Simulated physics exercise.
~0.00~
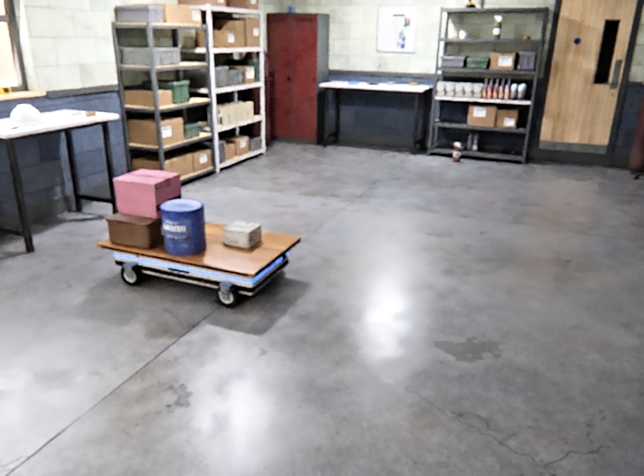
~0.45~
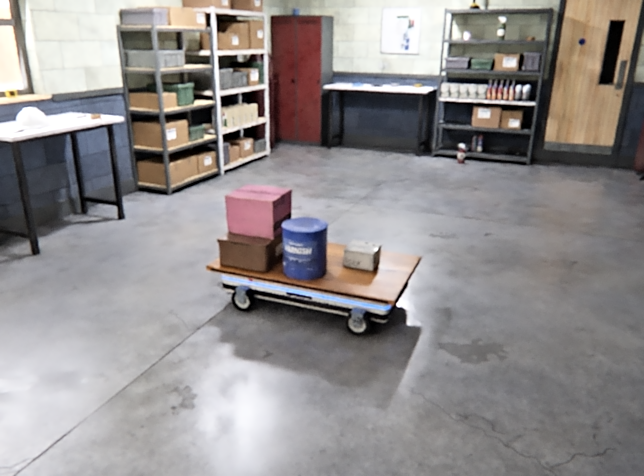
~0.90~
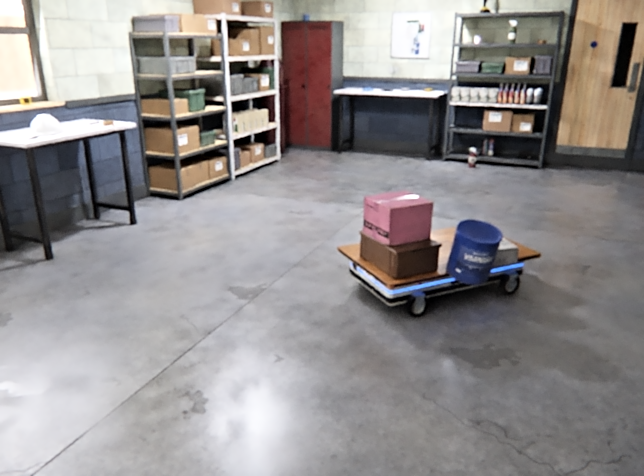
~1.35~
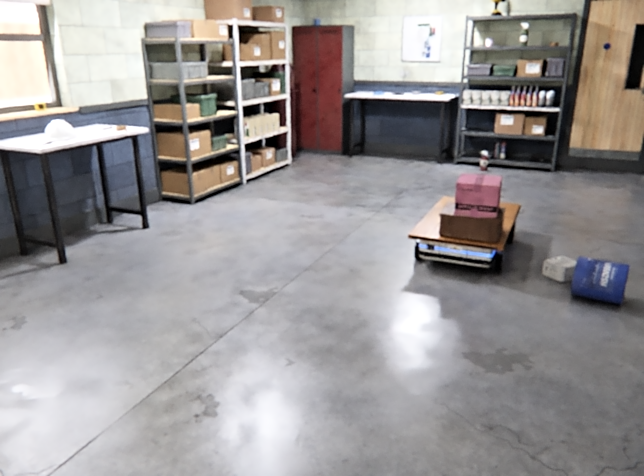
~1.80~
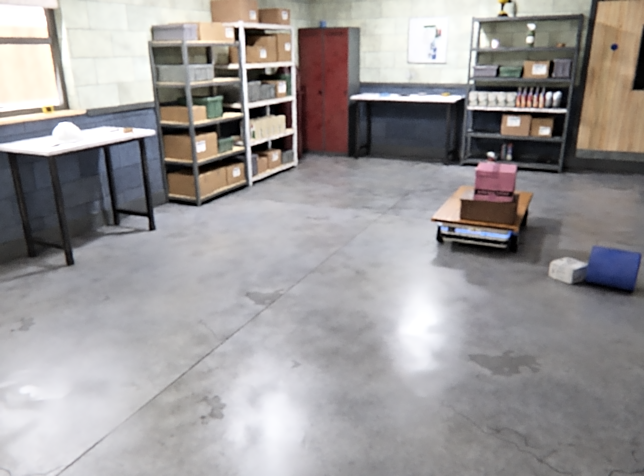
At the start, a flat wooden-topped cart carrying a pink box, a brown tote, a blue pail and a small white parcel stands toward the left of a workshop lined with shelves. It rolls right across the grey floor with its load in place. Then it swings away from the viewer, and the pail leans toward the outer edge. As the turn tightens, the pail and parcel come off on the right. The cart moves slightly farther toward the back. It ends with the pail on its side beside the upright parcel, the pink box and tote still aboard.
